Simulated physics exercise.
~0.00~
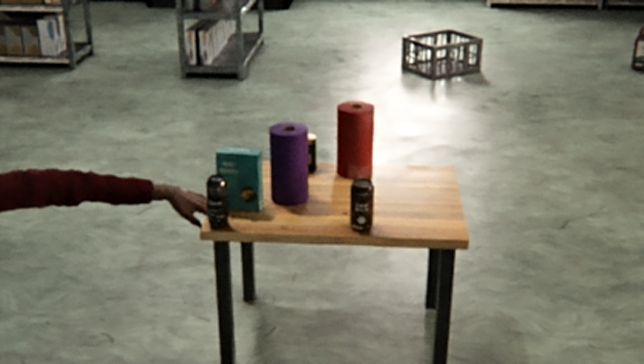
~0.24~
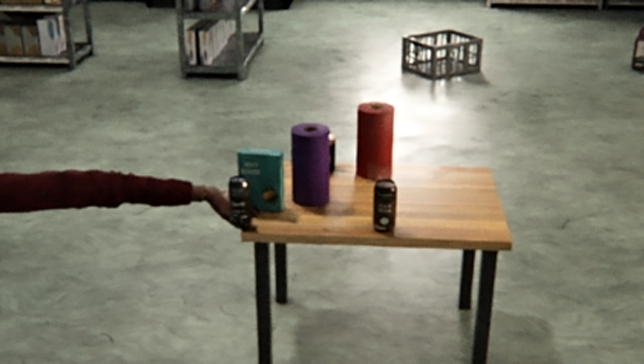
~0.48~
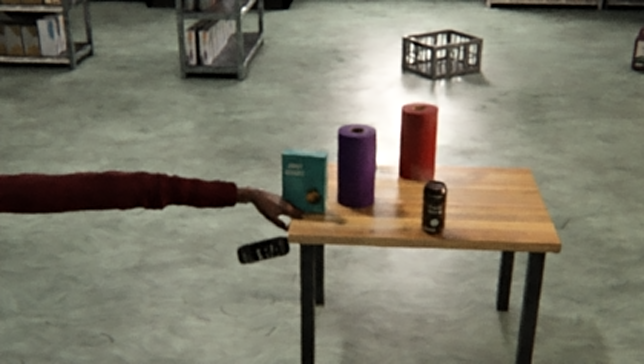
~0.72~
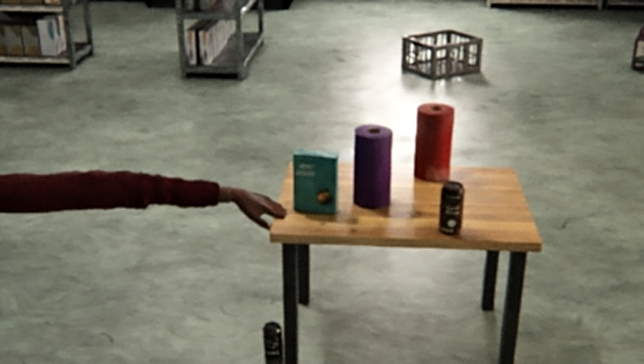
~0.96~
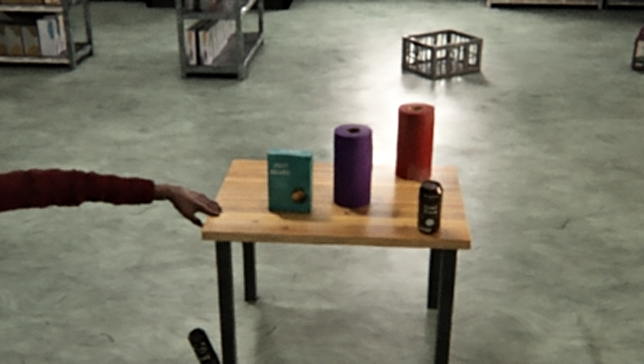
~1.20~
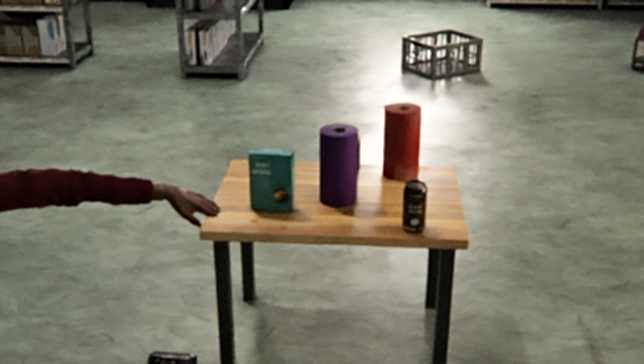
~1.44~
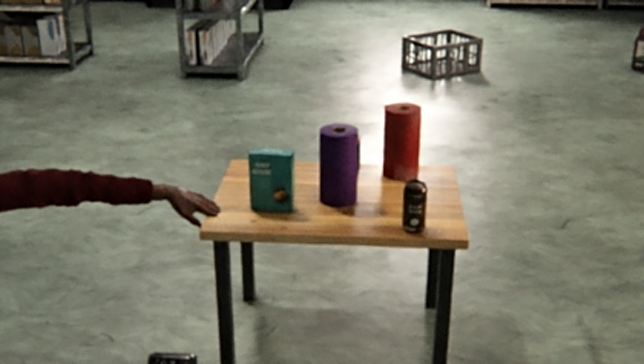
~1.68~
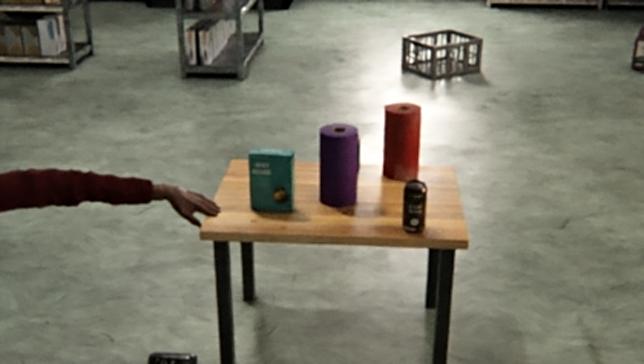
A small table slides right then back left beside a hand, and one black can falls off.
